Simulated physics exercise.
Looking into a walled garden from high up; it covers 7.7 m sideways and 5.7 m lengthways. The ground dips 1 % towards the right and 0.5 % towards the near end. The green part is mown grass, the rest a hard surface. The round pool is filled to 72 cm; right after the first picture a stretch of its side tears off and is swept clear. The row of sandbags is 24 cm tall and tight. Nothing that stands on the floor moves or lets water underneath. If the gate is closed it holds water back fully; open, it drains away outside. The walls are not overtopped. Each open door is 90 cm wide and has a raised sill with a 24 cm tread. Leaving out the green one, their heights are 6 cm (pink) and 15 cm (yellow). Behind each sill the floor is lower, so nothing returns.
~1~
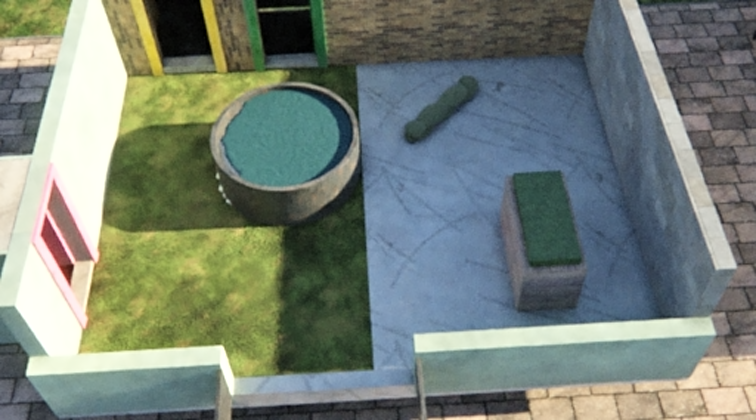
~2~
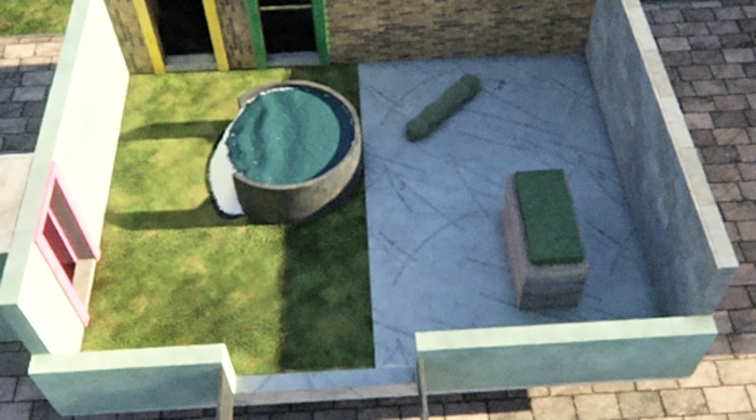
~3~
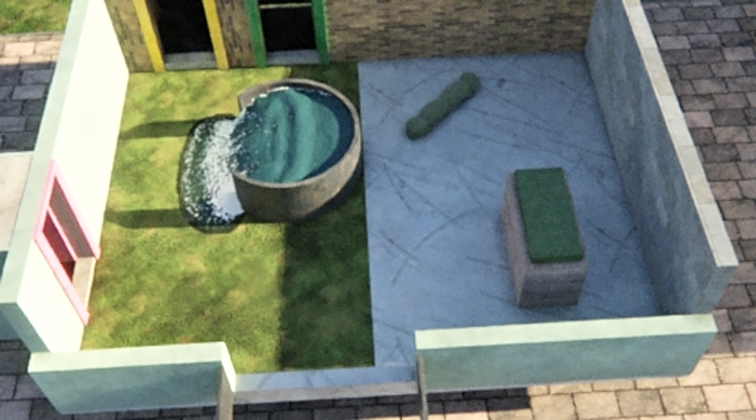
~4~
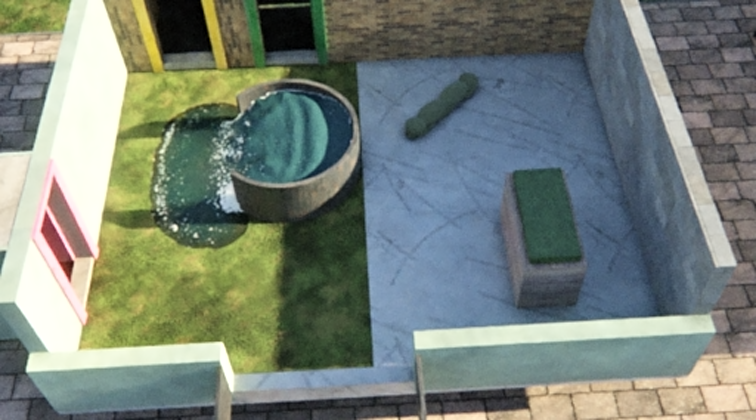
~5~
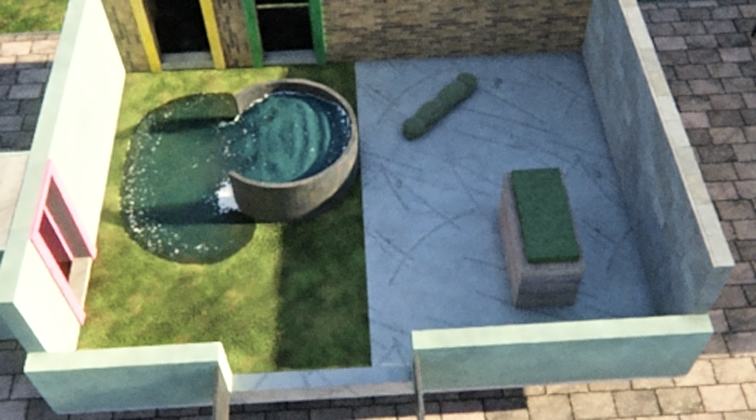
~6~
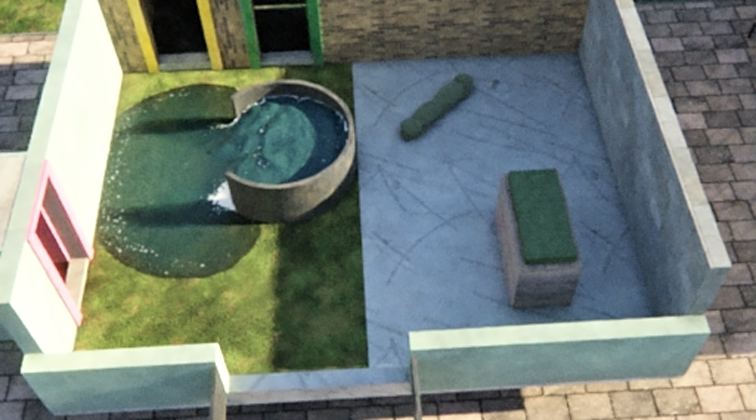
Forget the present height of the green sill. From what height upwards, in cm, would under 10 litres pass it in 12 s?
Some 6.5 cm above the ground.
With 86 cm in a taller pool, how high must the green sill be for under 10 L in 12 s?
About 7.5 cm.
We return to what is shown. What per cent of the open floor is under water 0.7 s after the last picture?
Some 25 per cent of it.
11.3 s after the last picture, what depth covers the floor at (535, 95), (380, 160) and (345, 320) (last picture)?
In that order: 3, 3 and 4 cm.
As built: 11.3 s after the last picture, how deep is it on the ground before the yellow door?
Roughly 2.5 cm deep.
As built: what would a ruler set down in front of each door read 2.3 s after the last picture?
In cm: Green 8, pink 10, yellow 21.
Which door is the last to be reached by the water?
The green one.
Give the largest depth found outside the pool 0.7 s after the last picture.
Roughly 40 cm.
Then, 0.7 s after the last picture water covers 25 % of the floor, deepest (40 cm) near (105, 176); it has not reached the green door.
Then, 2.3 s after the last picture water covers 35 % of the floor, deepest (24 cm) near (121, 84); 8 cm at the green door, 0 litres in over its 9 cm sill.
Then, 11.3 s after the last picture water covers 95 % of the floor, deepest (10 cm) near (650, 327); 4 cm at the green door, 0 litres in over its 9 cm sill.
At the green door as built, the water peaked near 10 cm, 4.7 s after the last picture.
With a sill of 6 cm, 15 litres would have come in within the 12 s; with 8 cm, 2 litres. So under 10 litres takes about 6.5 cm.
